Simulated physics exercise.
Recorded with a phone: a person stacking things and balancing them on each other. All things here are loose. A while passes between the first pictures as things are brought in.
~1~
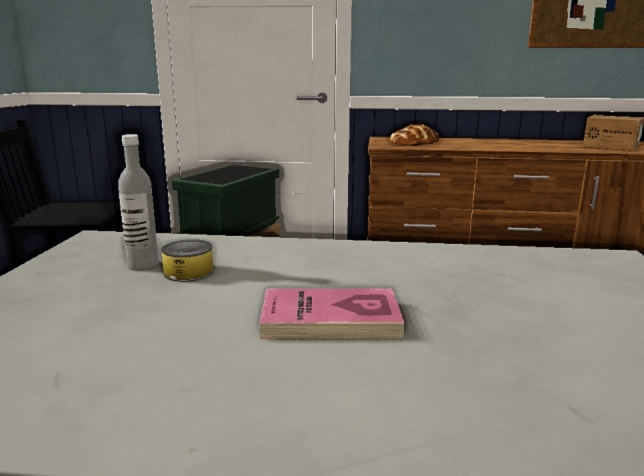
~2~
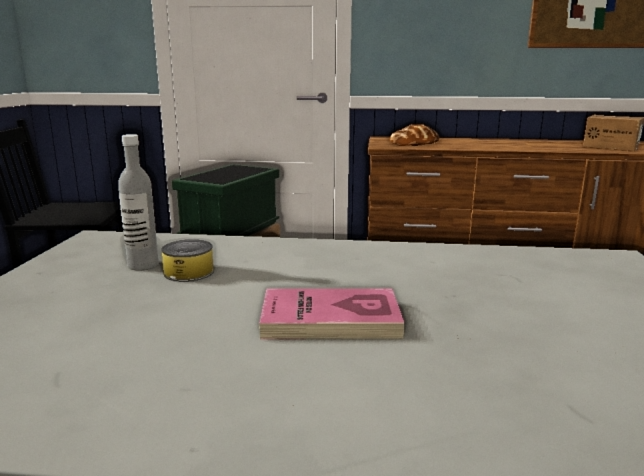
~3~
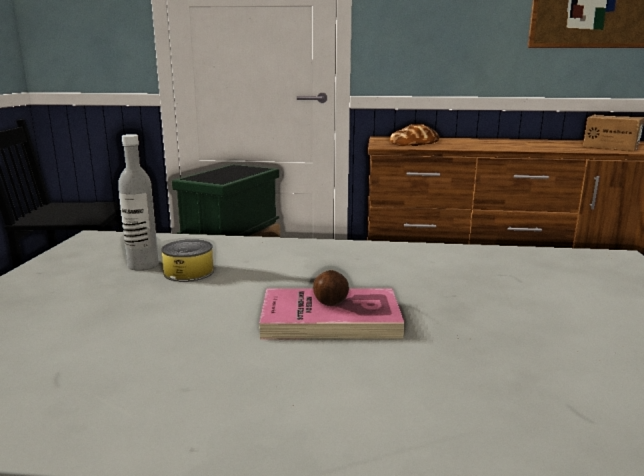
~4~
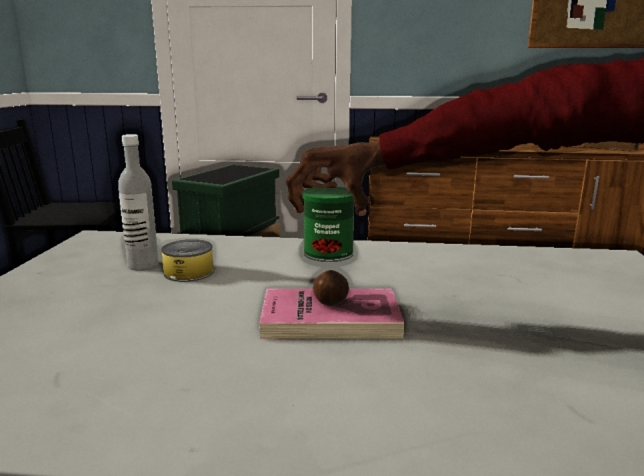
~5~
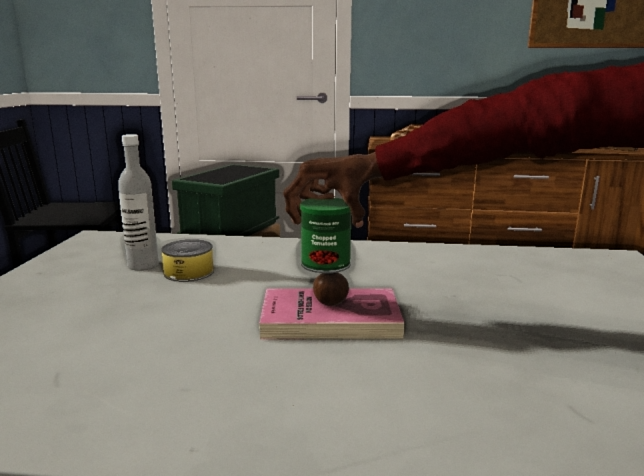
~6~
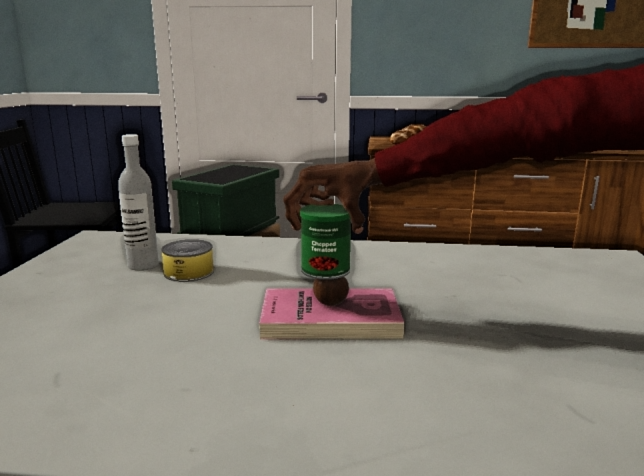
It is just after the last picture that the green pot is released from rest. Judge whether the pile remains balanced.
The pile fails to rest steadily.
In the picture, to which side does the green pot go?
Leftward.
Then, 0.40 s later than the last frame, green pot now fallen.
Then, 0.50 s later than the last frame, things are still on the move.
Then, 0.70 s later than the last frame, as before.
Then, 1.70 s later than the last frame, nothing new.
When it is over, fallen, green pot; the other 4 as before. End places, in pixels of the last picture, green pot near (192, 285). The pile loses its balance.
